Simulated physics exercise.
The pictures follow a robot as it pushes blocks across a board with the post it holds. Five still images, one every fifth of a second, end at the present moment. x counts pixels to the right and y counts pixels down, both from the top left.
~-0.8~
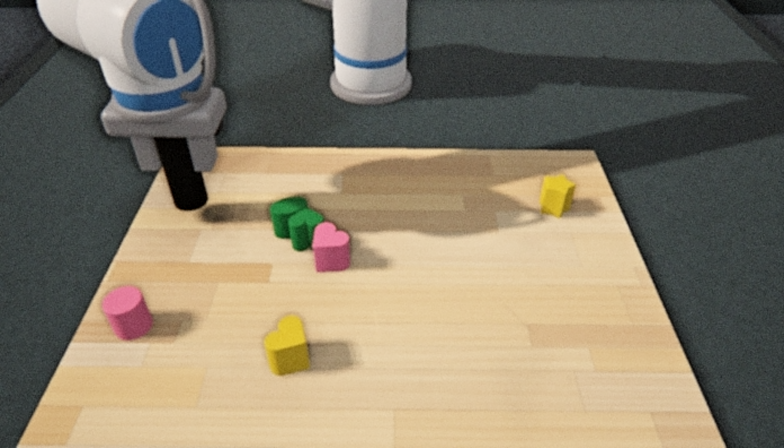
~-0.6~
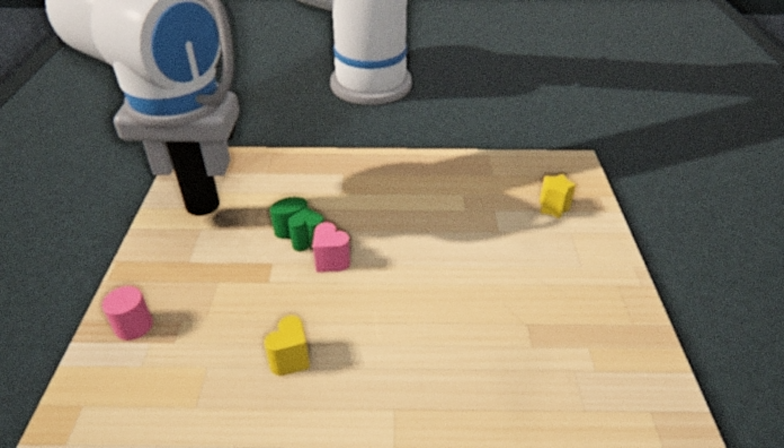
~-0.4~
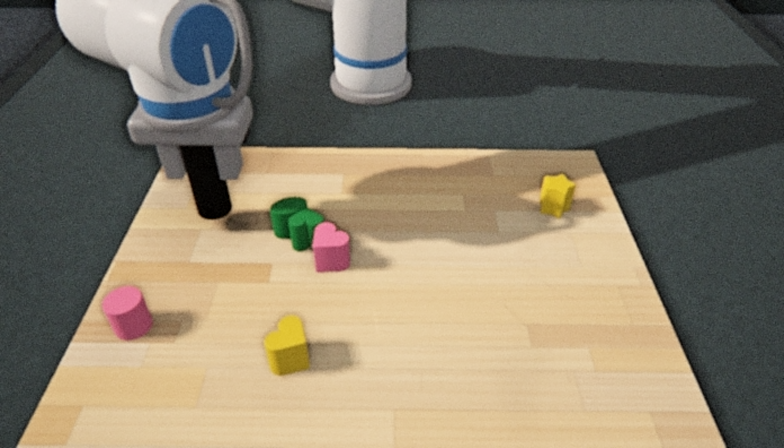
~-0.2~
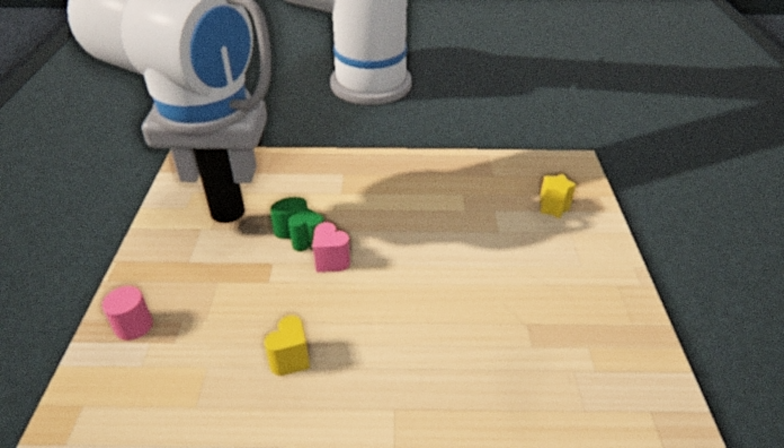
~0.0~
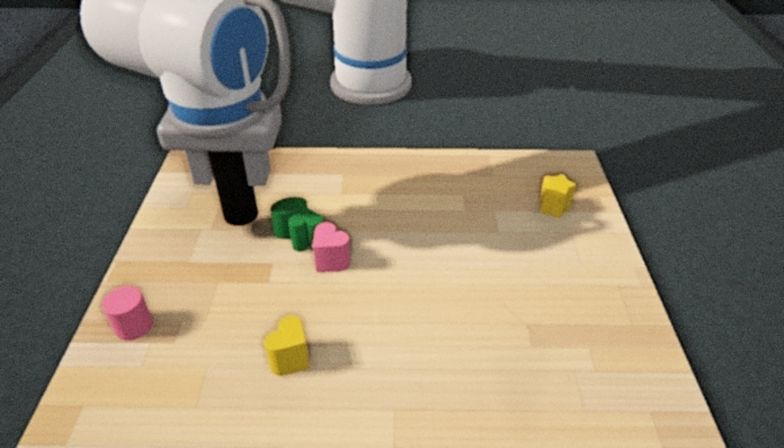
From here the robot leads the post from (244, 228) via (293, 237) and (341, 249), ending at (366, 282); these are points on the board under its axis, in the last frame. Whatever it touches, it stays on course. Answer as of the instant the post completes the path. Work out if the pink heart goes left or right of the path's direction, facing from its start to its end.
It's going to go right.
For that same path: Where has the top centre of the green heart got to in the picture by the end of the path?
Located at (384, 225).
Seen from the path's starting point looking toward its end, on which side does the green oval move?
It's going to go left.
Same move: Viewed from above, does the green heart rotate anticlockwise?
Yes, that is how it ends up.
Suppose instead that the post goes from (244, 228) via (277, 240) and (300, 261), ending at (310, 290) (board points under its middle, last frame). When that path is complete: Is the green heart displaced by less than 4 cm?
I'd say yes.
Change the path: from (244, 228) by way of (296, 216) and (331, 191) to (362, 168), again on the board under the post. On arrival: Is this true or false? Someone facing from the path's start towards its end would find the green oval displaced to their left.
It is false.
What follows on the original path. One third of the way, post at (291, 224); green oval at (318, 198), turned 55° anticlockwise; green heart at (323, 217), turned 25° clockwise; pink heart at (335, 240), turned 20° clockwise.
Two thirds of the way, post at (340, 236); green oval at (332, 197), turned 115° anticlockwise; green heart at (373, 221), turned 20° anticlockwise; pink heart at (342, 247), turned 55° clockwise.
At the end, post at (366, 269); green oval at (332, 197), turned 115° anticlockwise; green heart at (384, 225), turned 70° anticlockwise; pink heart at (346, 278), turned 130° clockwise.
